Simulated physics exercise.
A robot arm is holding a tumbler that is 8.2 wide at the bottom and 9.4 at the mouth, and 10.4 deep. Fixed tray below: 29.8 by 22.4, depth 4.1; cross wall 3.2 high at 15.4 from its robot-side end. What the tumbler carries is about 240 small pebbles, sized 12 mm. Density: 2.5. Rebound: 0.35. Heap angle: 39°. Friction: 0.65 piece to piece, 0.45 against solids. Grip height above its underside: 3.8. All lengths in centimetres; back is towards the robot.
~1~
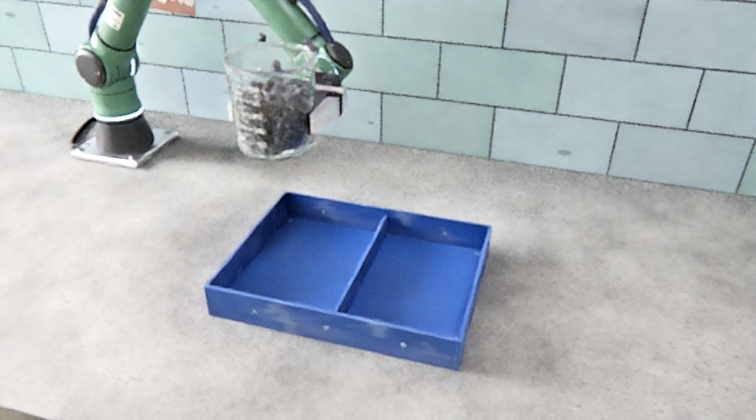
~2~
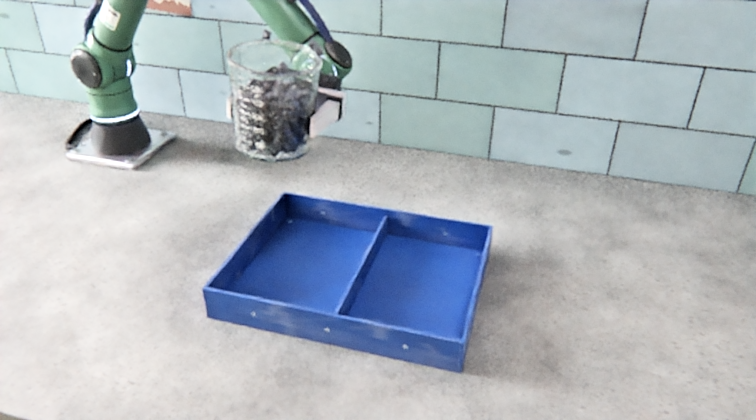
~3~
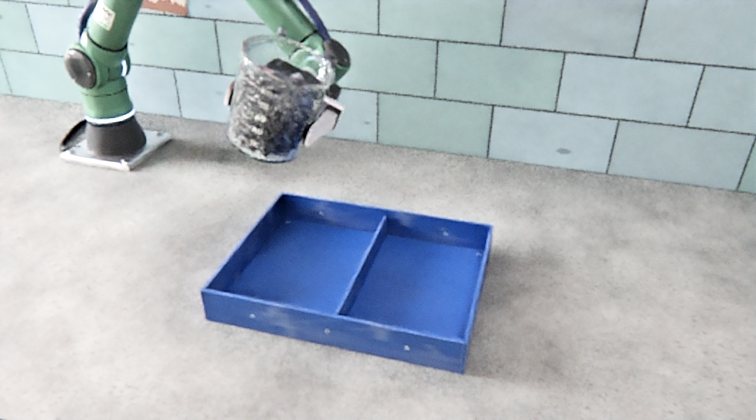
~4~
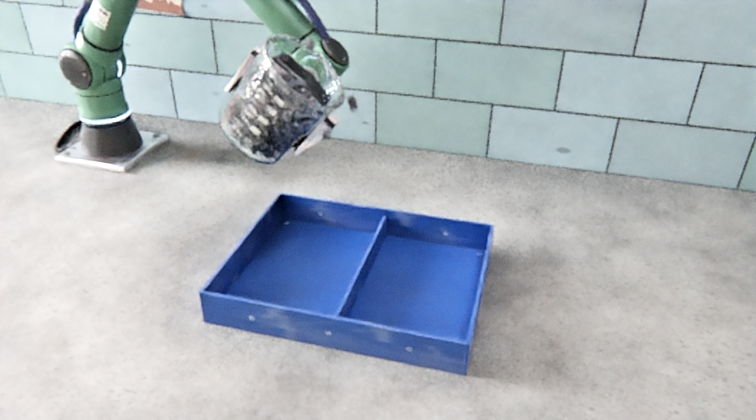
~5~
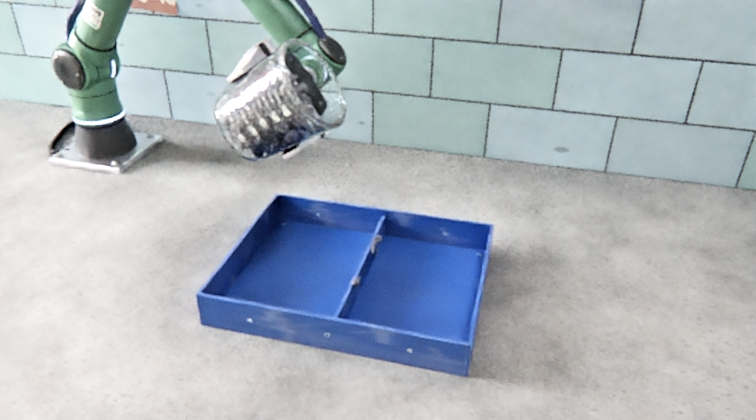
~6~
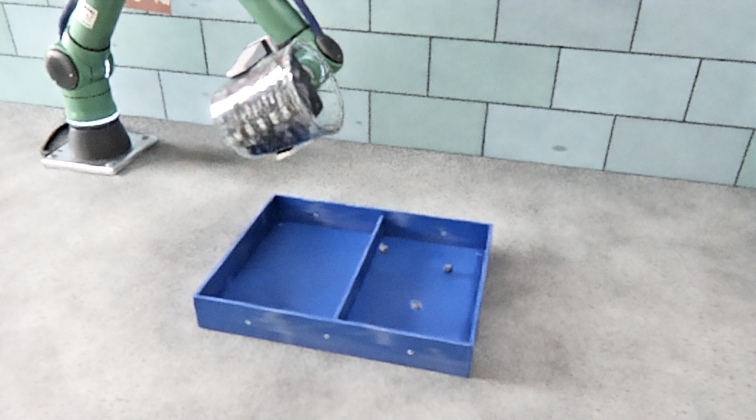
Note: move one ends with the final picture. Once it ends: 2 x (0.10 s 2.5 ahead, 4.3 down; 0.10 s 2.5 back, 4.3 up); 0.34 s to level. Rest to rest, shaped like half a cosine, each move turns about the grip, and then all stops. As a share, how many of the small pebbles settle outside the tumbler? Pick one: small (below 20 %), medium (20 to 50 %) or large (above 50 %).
Small.
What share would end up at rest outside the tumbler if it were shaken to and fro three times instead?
Approx. 10 per cent.
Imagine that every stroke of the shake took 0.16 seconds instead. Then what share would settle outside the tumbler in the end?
In that case around 0 per cent.
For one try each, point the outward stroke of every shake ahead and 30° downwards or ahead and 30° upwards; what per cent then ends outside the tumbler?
15 and 70 %.
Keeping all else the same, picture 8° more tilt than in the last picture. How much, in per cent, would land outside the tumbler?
I'd put it close to 10 per cent.
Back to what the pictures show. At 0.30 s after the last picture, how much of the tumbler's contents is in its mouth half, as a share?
35 %.
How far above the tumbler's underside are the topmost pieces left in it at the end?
Around 9.5 cm above the underside.
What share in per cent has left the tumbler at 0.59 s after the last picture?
Around 5 % is out.
Then, 0.30 s after the last picture, tilted 62° forward, highest piece 23 above the table; 231 in the tumbler, 3 in the far-side part, 3 in flight or on a rim.
Then, 0.59 s after the last picture, tilted 25° forward, highest piece 27 above the table; 226 in the tumbler, 4 in the far-side part, 2 on the table or floor, 5 in flight or on a rim.
Then, 0.94 s after the last picture, level, highest piece 28 above the table; 226 in the tumbler, 9 in the far-side part, 2 on the table or floor.
Then, 1.99 s after the last picture, level, highest piece 28 above the table; 226 in the tumbler, 9 in the far-side part, 2 on the table or floor.
Final count, 226 in the tumbler, 9 in the far-side part, 2 on the table or floor. That is 5 % outside the tumbler.
